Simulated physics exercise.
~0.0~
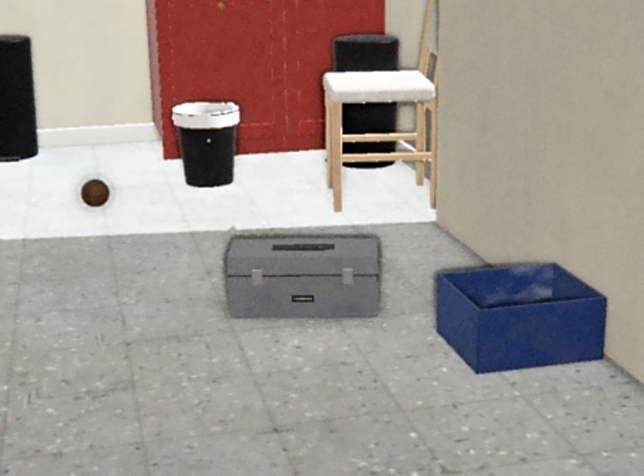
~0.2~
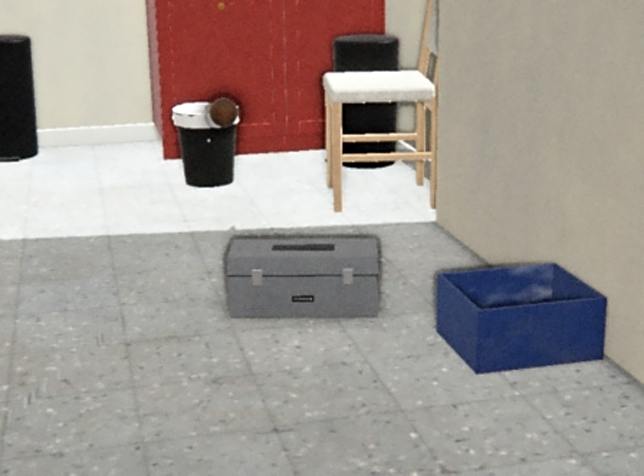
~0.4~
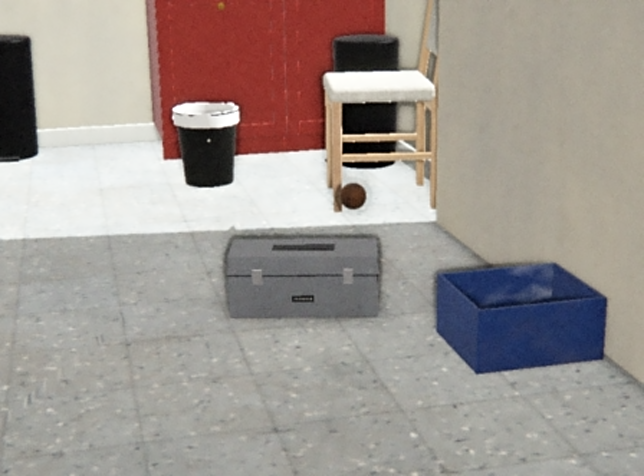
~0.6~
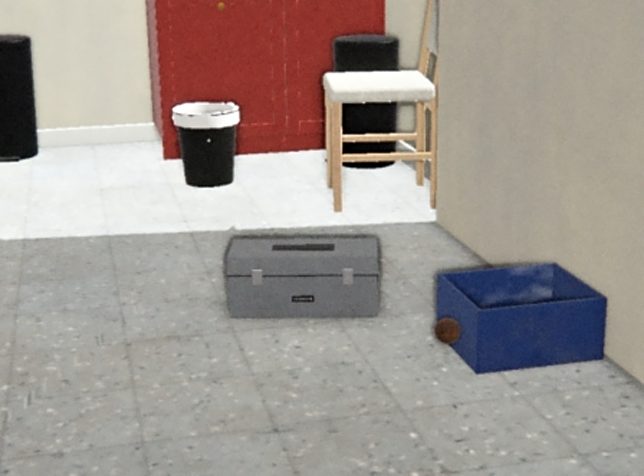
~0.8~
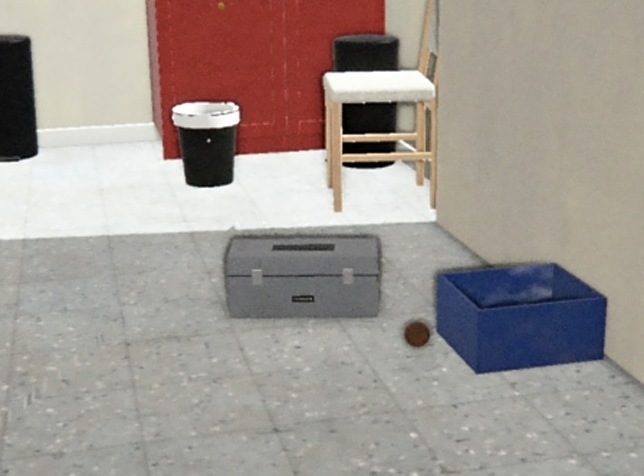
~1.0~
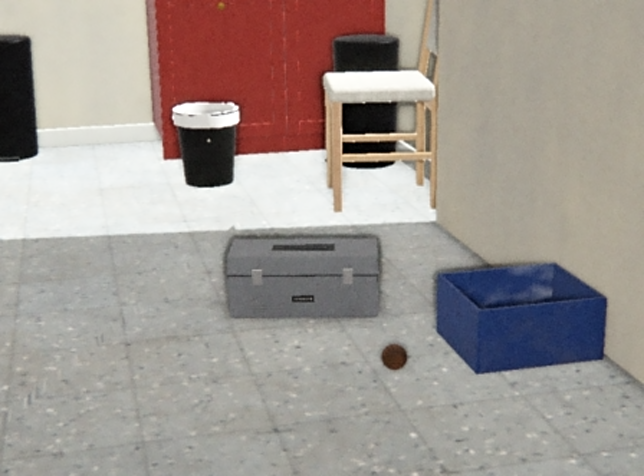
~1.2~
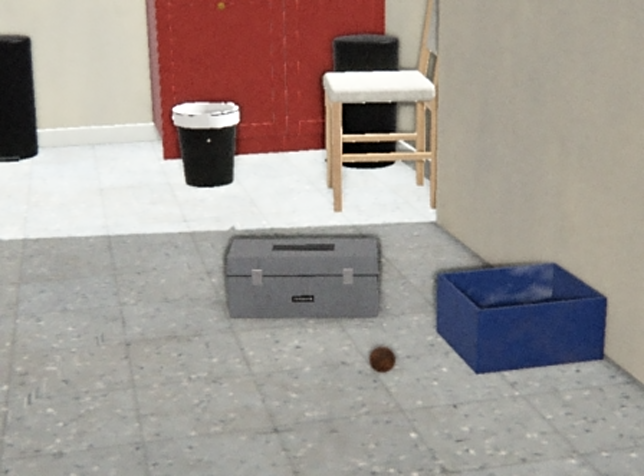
A brown ball flew up and to the right past a trash can, dropped beside a chair, and came down against the left side of an open blue box, then rolled back left and ended on the floor outside it, near the grey toolbox.
